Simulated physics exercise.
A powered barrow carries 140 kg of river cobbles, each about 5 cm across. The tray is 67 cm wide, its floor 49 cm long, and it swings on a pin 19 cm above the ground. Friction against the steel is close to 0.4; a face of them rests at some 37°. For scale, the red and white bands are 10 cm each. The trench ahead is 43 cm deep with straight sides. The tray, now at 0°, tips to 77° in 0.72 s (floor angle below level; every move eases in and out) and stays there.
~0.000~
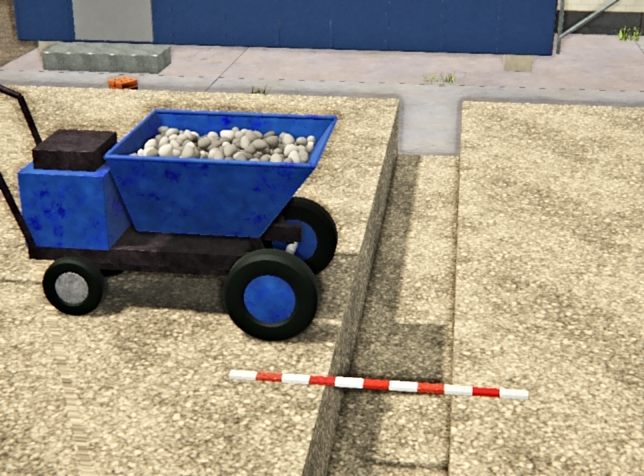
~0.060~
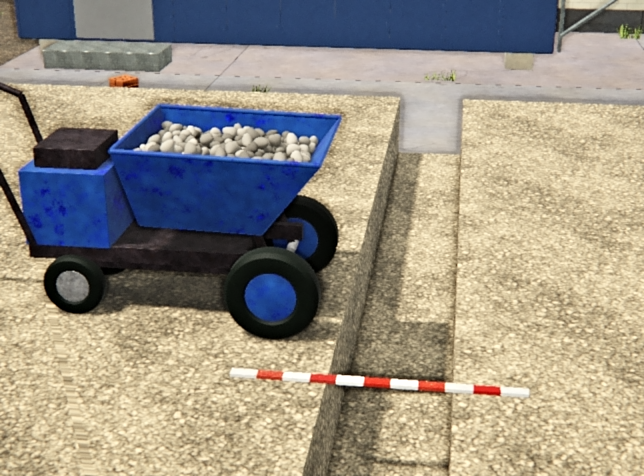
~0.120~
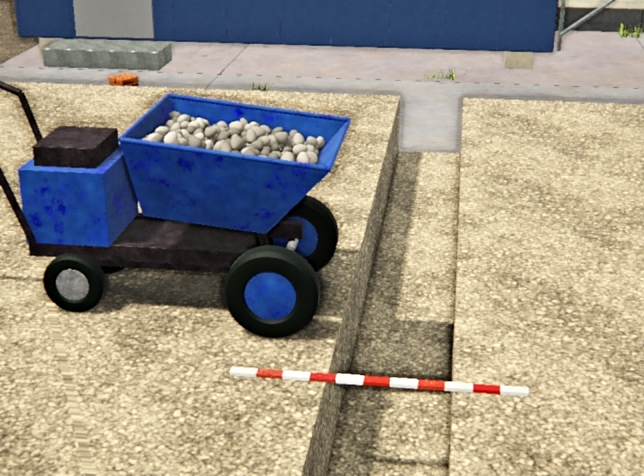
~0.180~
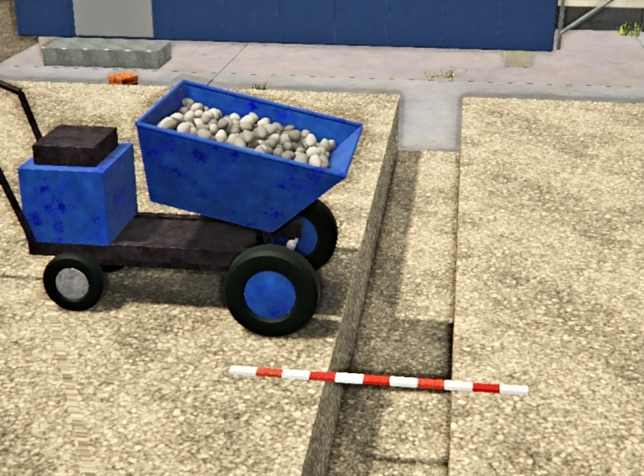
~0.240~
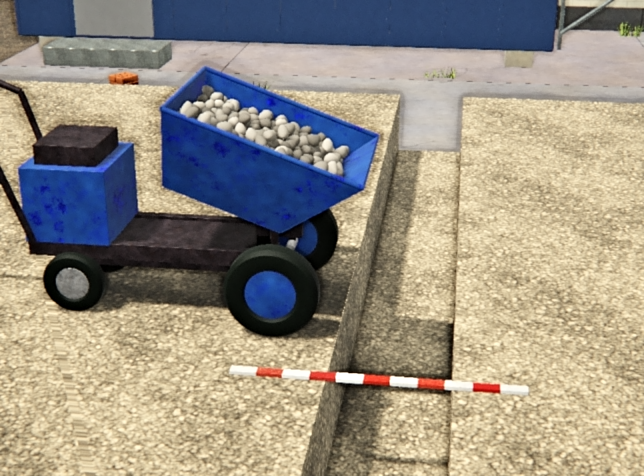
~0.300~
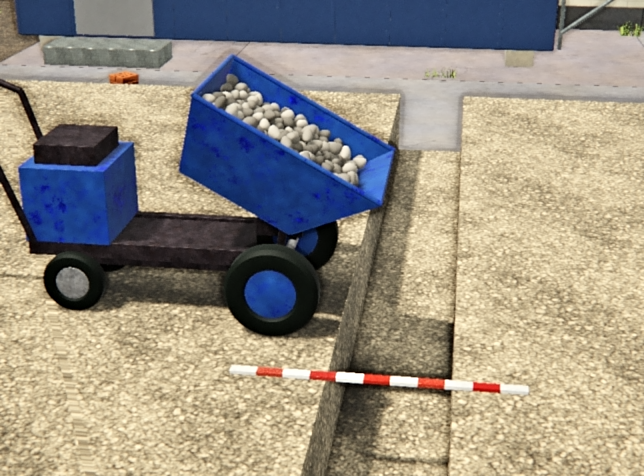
A blue powered barrow with black wheels, its tray heaped with pale grey and tan stones, stands at the left on sandy, gritty ground beside a straight-sided trench, seen from slightly above and side-on. A red and white banded pole lies across the trench in front, and a blue wall runs behind. The tray tilts steadily toward the right, its rear rising off the chassis, while the camera stays still.
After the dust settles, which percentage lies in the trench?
Roughly 39 per cent ends in the trench.
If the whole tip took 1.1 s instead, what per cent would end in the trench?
Then about 45 per cent.
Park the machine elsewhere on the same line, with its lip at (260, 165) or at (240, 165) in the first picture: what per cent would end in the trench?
First some 85, then 95 per cent.
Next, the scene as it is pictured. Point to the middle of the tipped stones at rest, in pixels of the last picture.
Their middle is at about (491, 311).
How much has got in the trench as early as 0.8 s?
Some 10 per cent.
After 0.5 s the floor is at 65°; 100 % in the tray; the foremost stones are at (419, 253).
After 0.8 s the floor is at 77°; 56 % in the tray, 10 % in the trench, 33 % past the trench; the foremost stones are at (540, 322).
After 1.2 s the floor is at 77°; 12 % in the tray, 26 % in the trench, 62 % past the trench; the foremost stones are past the picture's edge.
After 3.1 s the floor is at 77°; 0 % in the tray, 39 % in the trench, 61 % past the trench; the foremost stones are past the picture's edge.
